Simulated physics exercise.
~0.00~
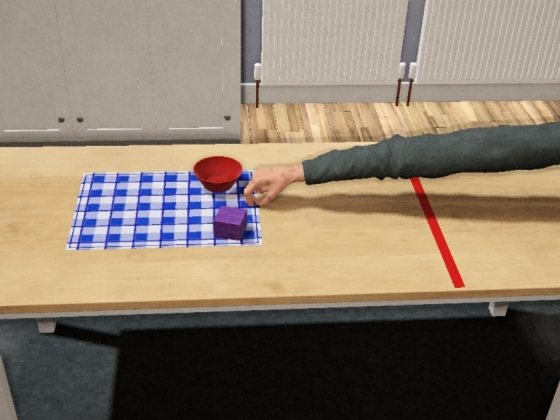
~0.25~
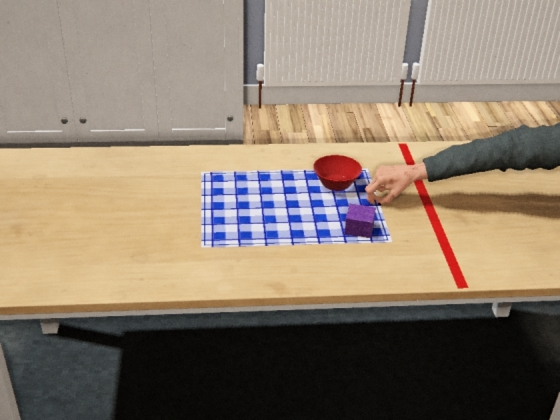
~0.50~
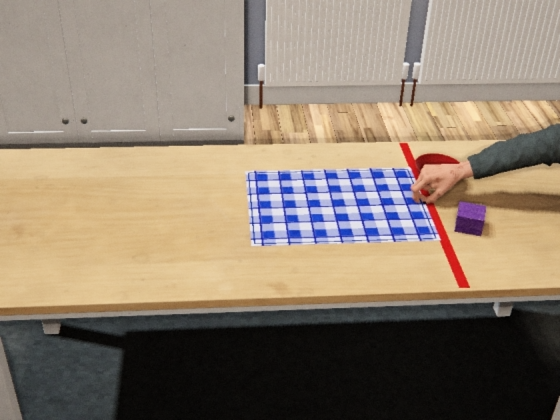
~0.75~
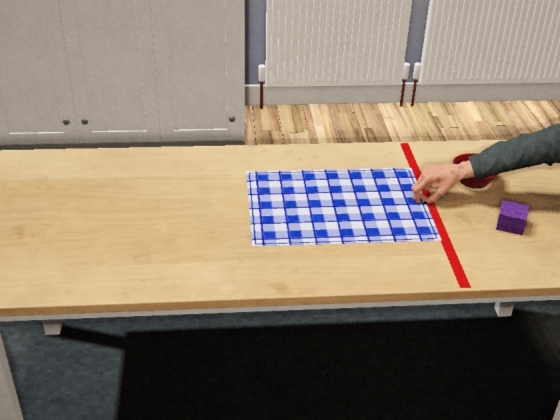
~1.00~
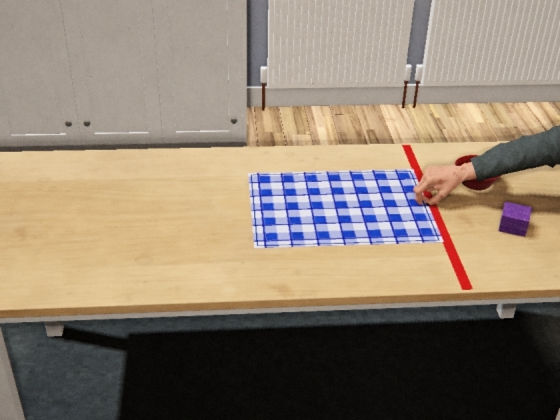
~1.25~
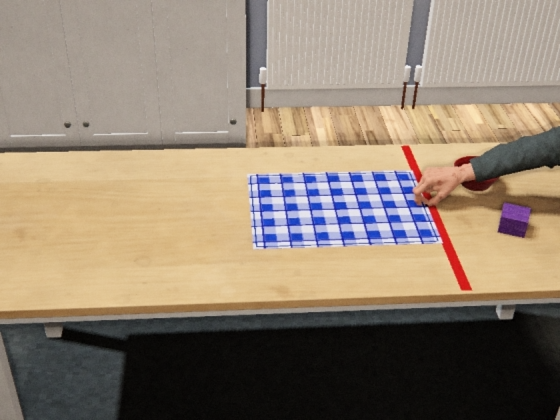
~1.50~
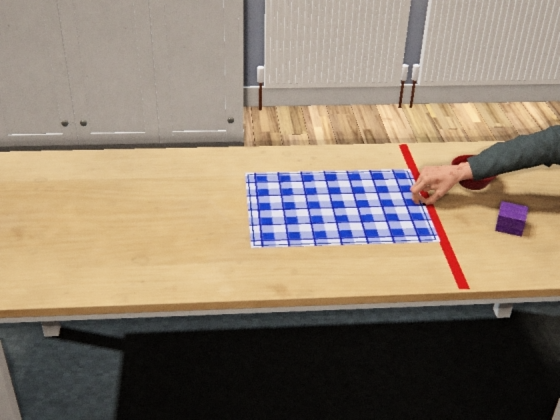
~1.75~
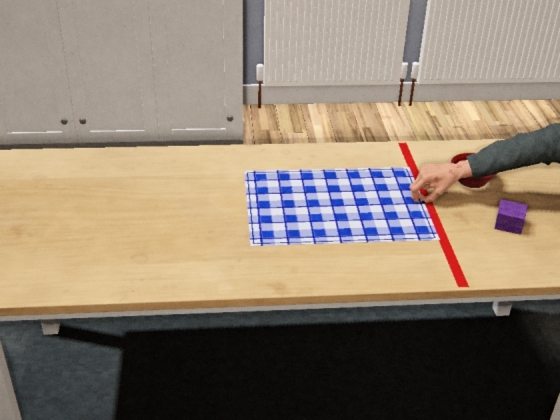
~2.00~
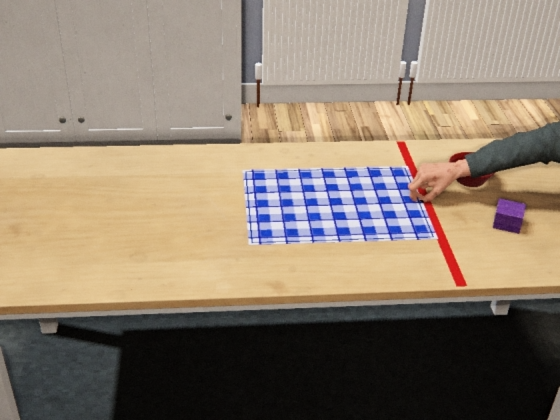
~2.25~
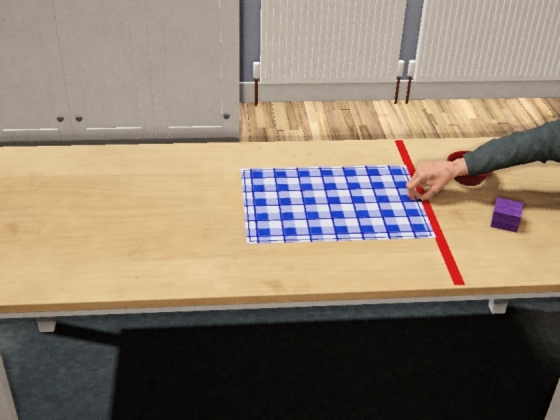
A hand pulls a blue-and-white checked tea towel to the right across a pale wooden table, carrying a red bowl at the back and a purple block nearer the front. The slightly swaying view looks down from the front, with grey cupboards and white radiators behind and a strip of red tape crossing the table at right. The cloth stops with its hem at the tape. The block slides off ahead of it, and the bowl follows past the edge. Both come to rest beyond the tape, the bowl partly hidden behind the still hand and arm.
